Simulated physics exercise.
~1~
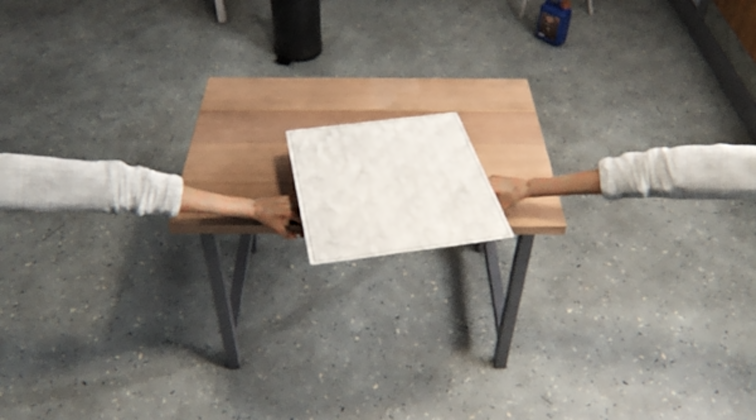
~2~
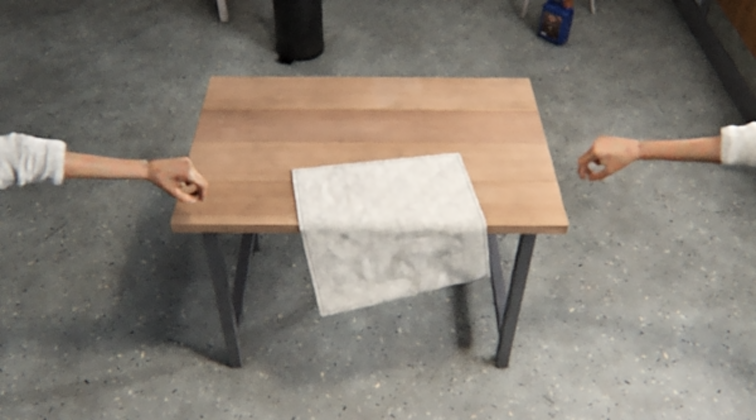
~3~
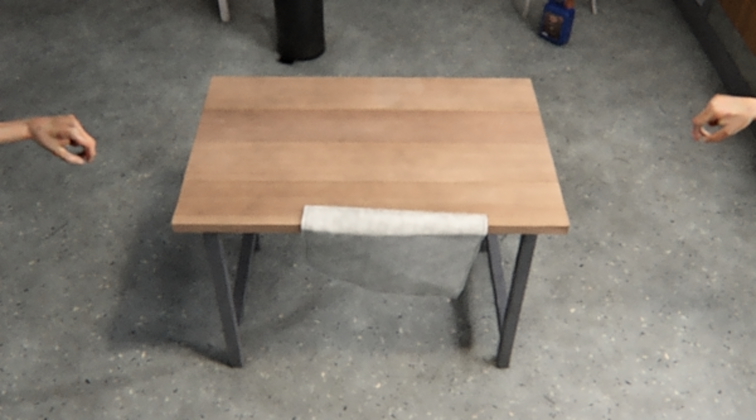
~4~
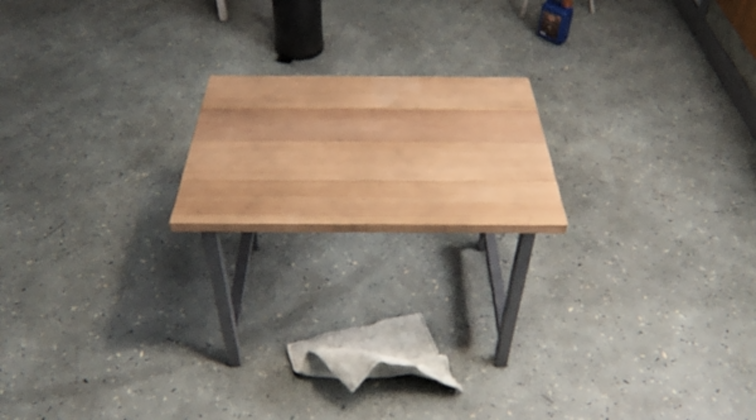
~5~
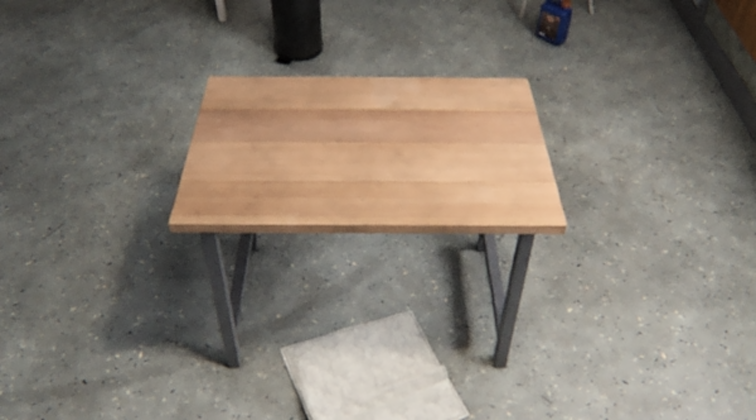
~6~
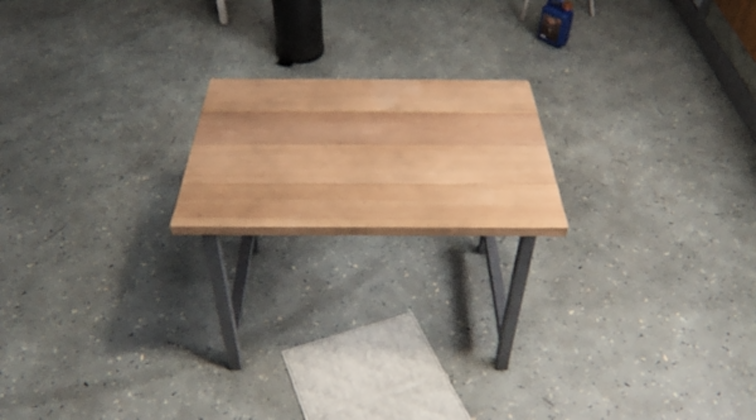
In the video, two hands hold a pale hand towel flat above the front of a wooden side table and let go, then withdraw. The towel drapes over the front edge, slides off the tabletop, and drops to the gray floor, where it ends up lying spread out.
